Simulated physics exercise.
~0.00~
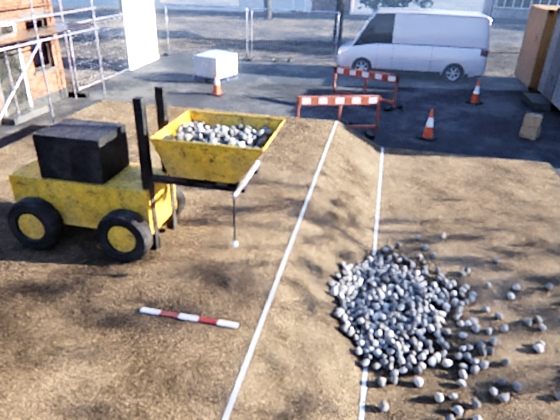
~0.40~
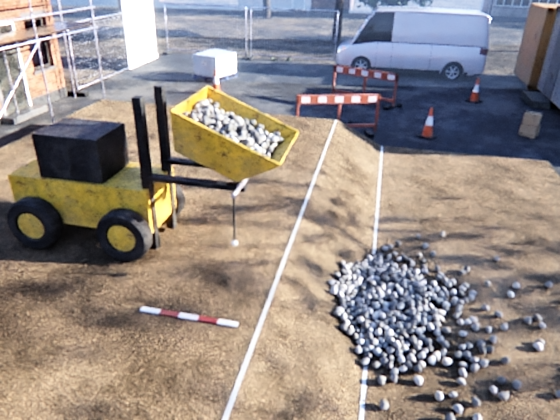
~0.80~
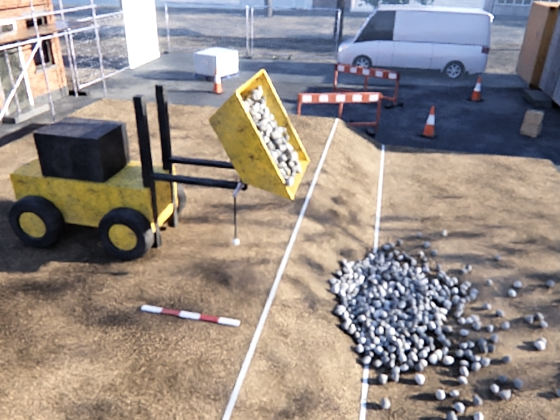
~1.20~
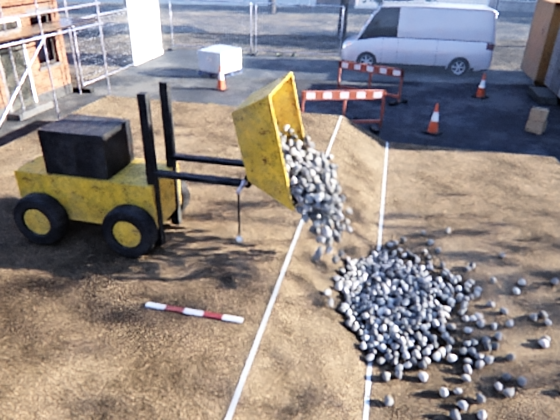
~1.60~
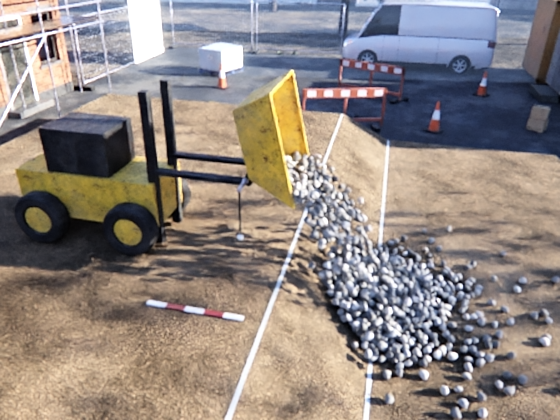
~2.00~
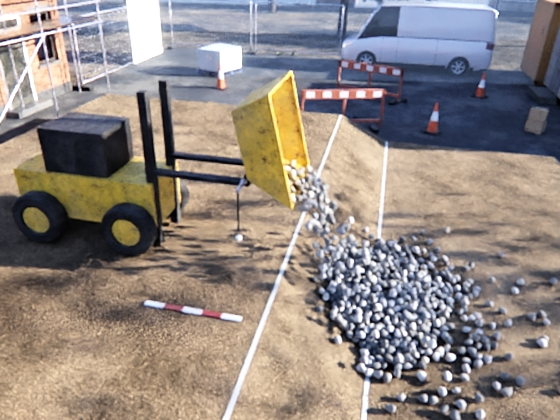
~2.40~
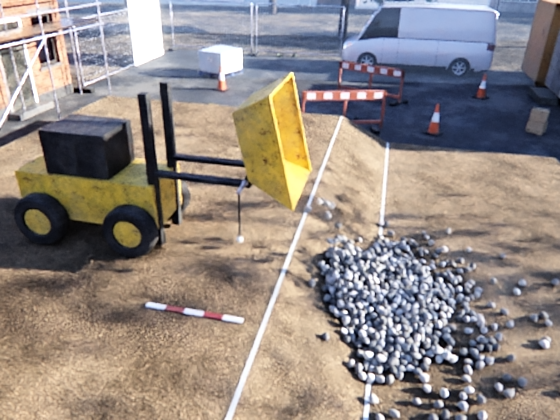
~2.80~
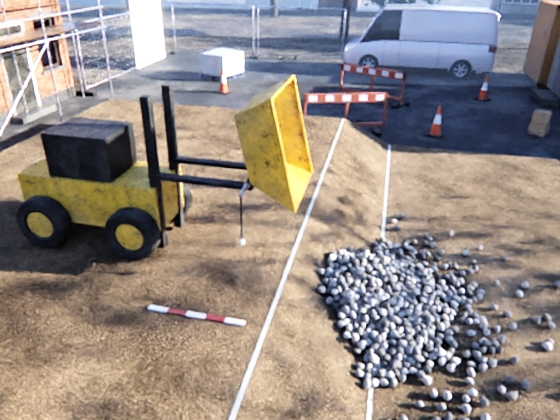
A yellow skip on a forklift tips right, pouring its grey stones down the bank until empty.
